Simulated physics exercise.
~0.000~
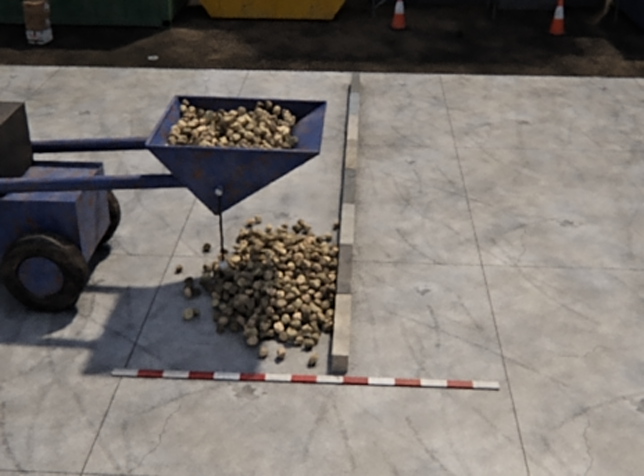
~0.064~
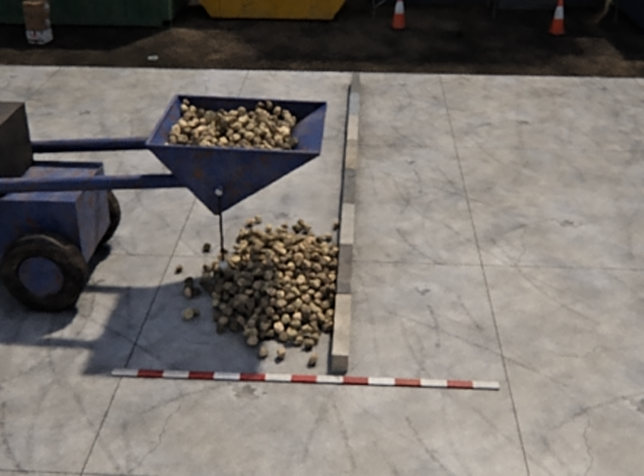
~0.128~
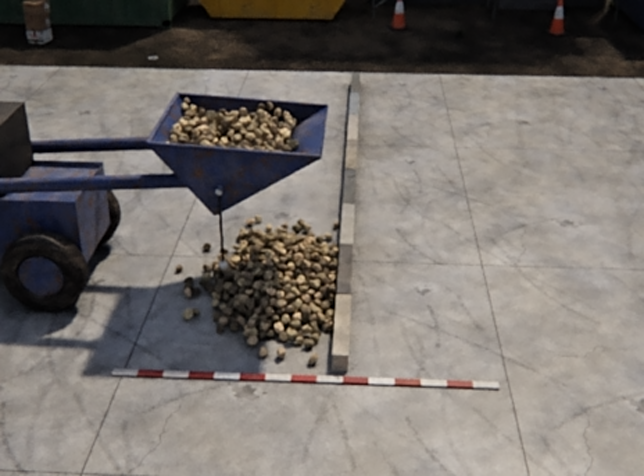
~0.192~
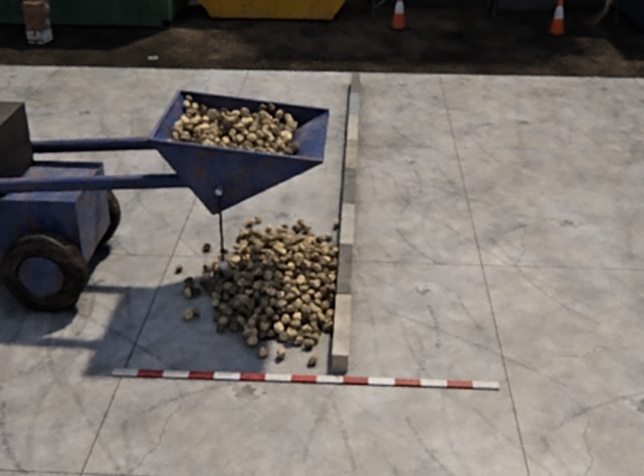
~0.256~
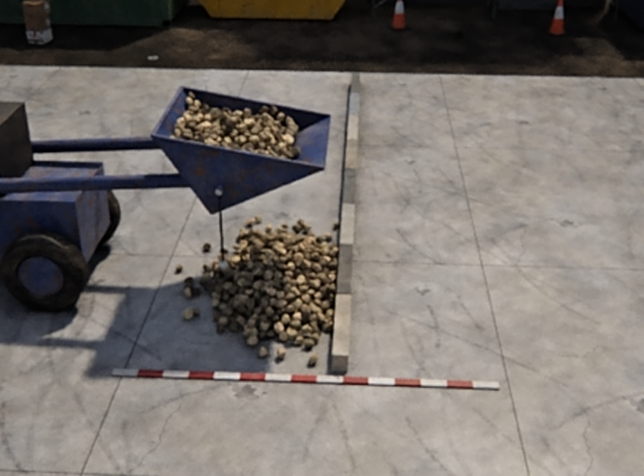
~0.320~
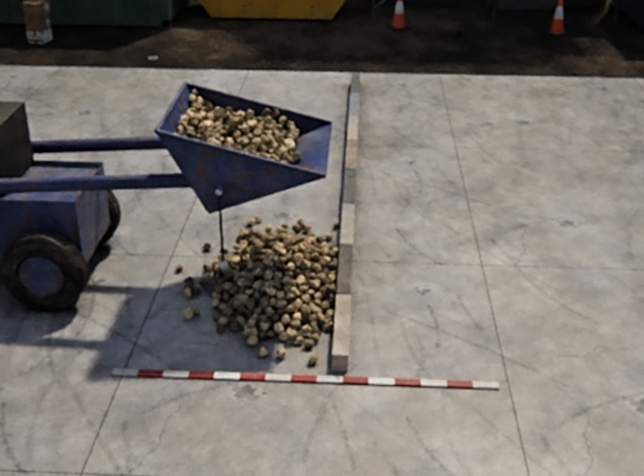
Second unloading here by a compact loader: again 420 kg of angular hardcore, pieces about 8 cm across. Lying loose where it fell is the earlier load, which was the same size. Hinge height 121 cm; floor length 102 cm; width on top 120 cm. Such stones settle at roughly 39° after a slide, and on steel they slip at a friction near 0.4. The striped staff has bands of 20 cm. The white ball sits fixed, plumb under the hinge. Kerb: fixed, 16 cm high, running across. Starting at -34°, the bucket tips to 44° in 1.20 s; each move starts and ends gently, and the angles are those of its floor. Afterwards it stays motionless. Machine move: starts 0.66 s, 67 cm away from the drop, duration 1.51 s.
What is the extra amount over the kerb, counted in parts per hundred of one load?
Close to 4 parts in a hundred.
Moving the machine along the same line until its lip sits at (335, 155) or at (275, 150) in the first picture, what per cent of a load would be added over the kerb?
Near 10 in a hundred first, near 0 in a hundred second.
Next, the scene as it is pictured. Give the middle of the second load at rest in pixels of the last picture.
They end up centred around (291, 262).
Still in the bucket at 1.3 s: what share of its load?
It holds some 40 per cent.
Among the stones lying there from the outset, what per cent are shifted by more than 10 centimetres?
Some 5 percent, give or take.
After 0.9 s the floor is at 32°; in per cent of one load, 100 in the bucket, 100 on this side of the kerb; the foremost stones are at (333, 283).
After 1.3 s the floor is at 44°; in per cent of one load, 38 in the bucket, 162 on this side of the kerb; the foremost stones are at (334, 279).
After 2.6 s the floor is at 44°; in per cent of one load, 0 in the bucket, 196 on this side of the kerb, 4 over the kerb; the foremost stones are at (421, 291).
After 5.4 s the floor is at 44°; in per cent of one load, 0 in the bucket, 196 on this side of the kerb, 4 over the kerb; the foremost stones are at (421, 291). Net gain over the kerb, 4.
